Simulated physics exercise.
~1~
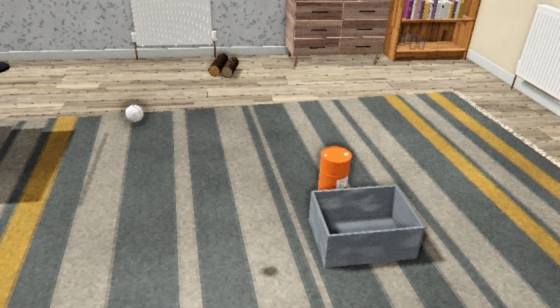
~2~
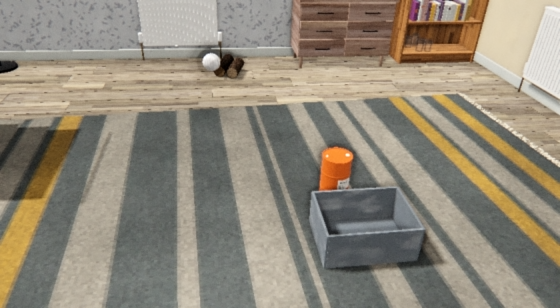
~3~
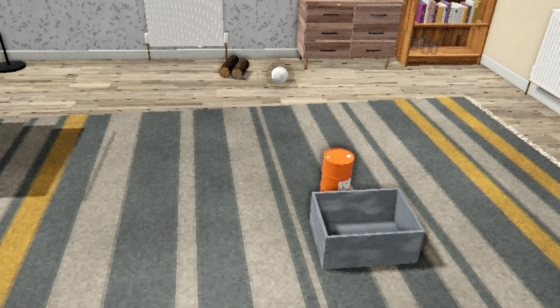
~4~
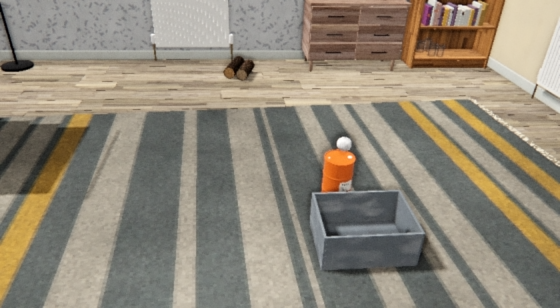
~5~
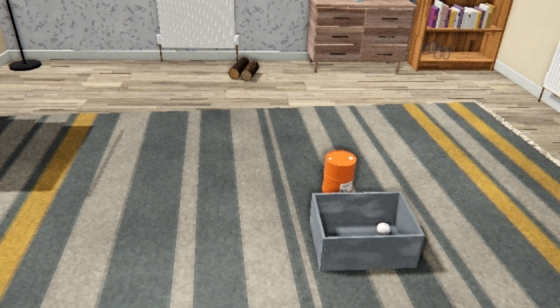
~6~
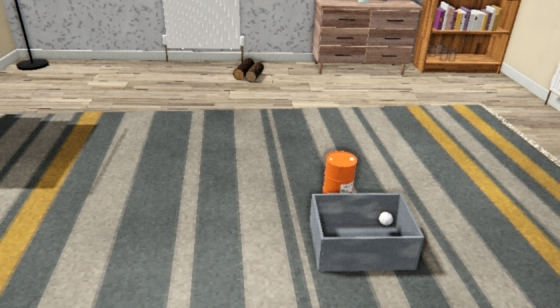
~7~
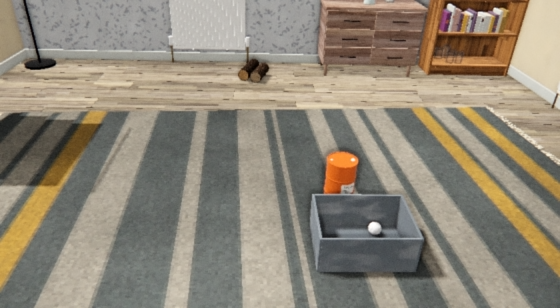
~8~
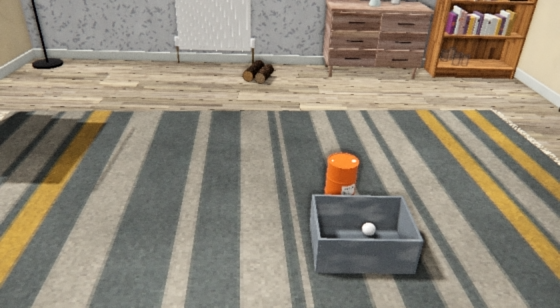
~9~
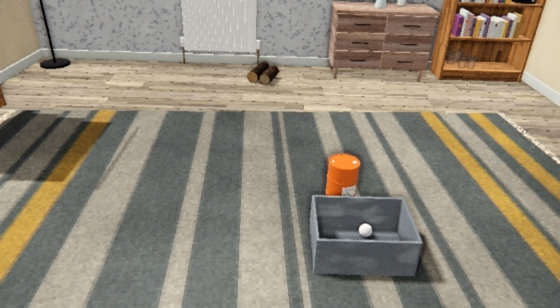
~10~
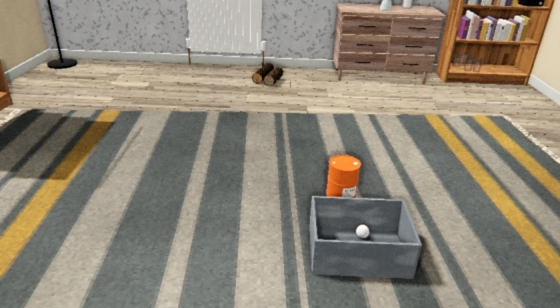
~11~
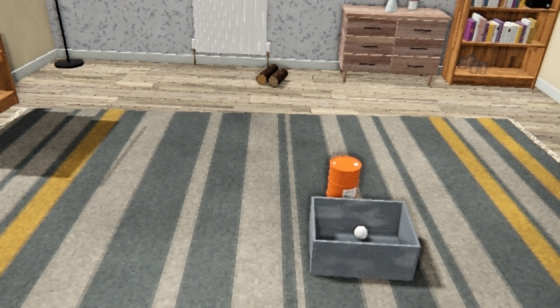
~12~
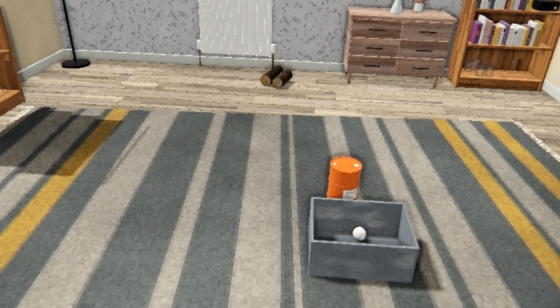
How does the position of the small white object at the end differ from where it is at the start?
At the start it is in the air toward the upper left, away from the box. By the end it is lower and to the right, resting inside the open grey box in front of the orange canister.
In a room, a white object sails over an orange canister and settles inside a box.
